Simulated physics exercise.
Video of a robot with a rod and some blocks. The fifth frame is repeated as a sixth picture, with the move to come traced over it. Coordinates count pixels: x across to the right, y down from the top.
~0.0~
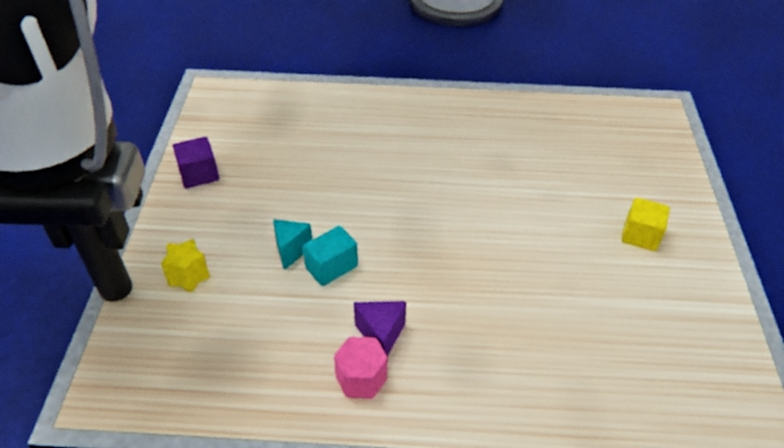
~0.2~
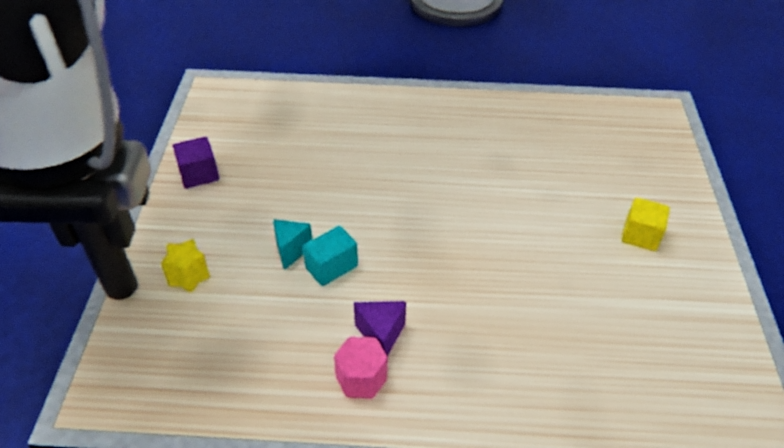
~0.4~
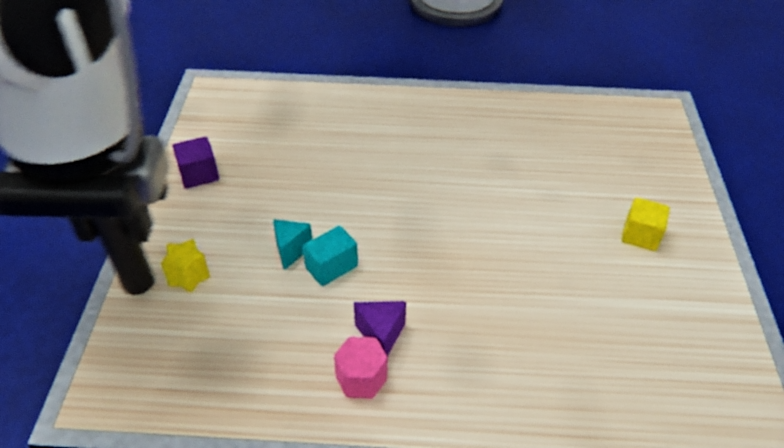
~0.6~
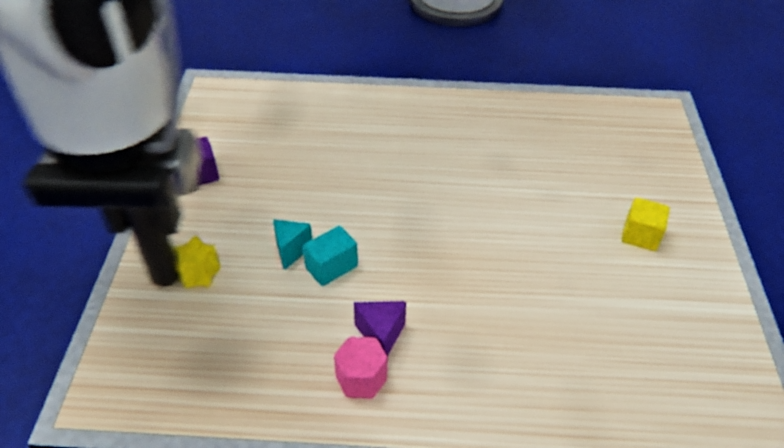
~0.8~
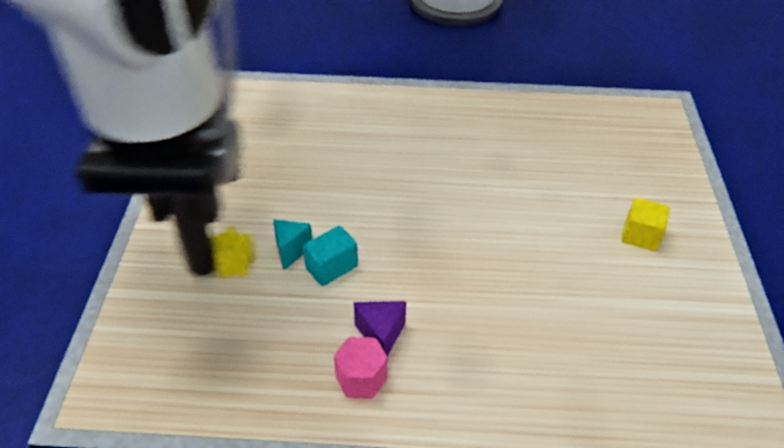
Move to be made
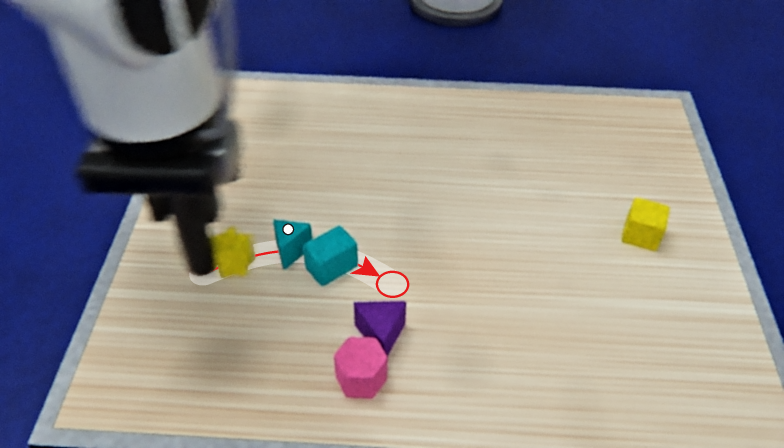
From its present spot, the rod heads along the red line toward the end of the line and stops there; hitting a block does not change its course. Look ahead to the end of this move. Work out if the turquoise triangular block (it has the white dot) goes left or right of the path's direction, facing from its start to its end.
The left-hand side.
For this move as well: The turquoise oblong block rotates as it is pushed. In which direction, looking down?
Direction: Clockwise.
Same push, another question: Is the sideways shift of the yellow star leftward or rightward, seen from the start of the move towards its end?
Out to the left.
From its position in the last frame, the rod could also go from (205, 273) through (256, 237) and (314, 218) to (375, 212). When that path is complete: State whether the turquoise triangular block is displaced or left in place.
Here the turquoise triangular block moves off its spot.
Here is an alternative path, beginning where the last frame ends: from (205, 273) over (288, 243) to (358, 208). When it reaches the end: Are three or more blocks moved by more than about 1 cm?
No, that is not how it ends up.
The drawn path runs from (205, 273) via (271, 253) and (336, 256), ending at (393, 284); the dot is on the turquoise triangular block.
The first path, step by step. One third of the way, rod (271, 243); yellow star (296, 217); turquoise triangular block (326, 220), turned 20° clockwise.
Two thirds of the way, rod (336, 248); yellow star (330, 208), turned 60° anticlockwise; turquoise triangular block (363, 207), turned 15° clockwise; turquoise oblong block (349, 256), turned 15° clockwise.
At the end, rod (393, 275); yellow star (330, 208), turned 60° anticlockwise; turquoise triangular block (363, 207), turned 15° clockwise; turquoise oblong block (368, 281), turned 65° clockwise; purple triangular block not moved.
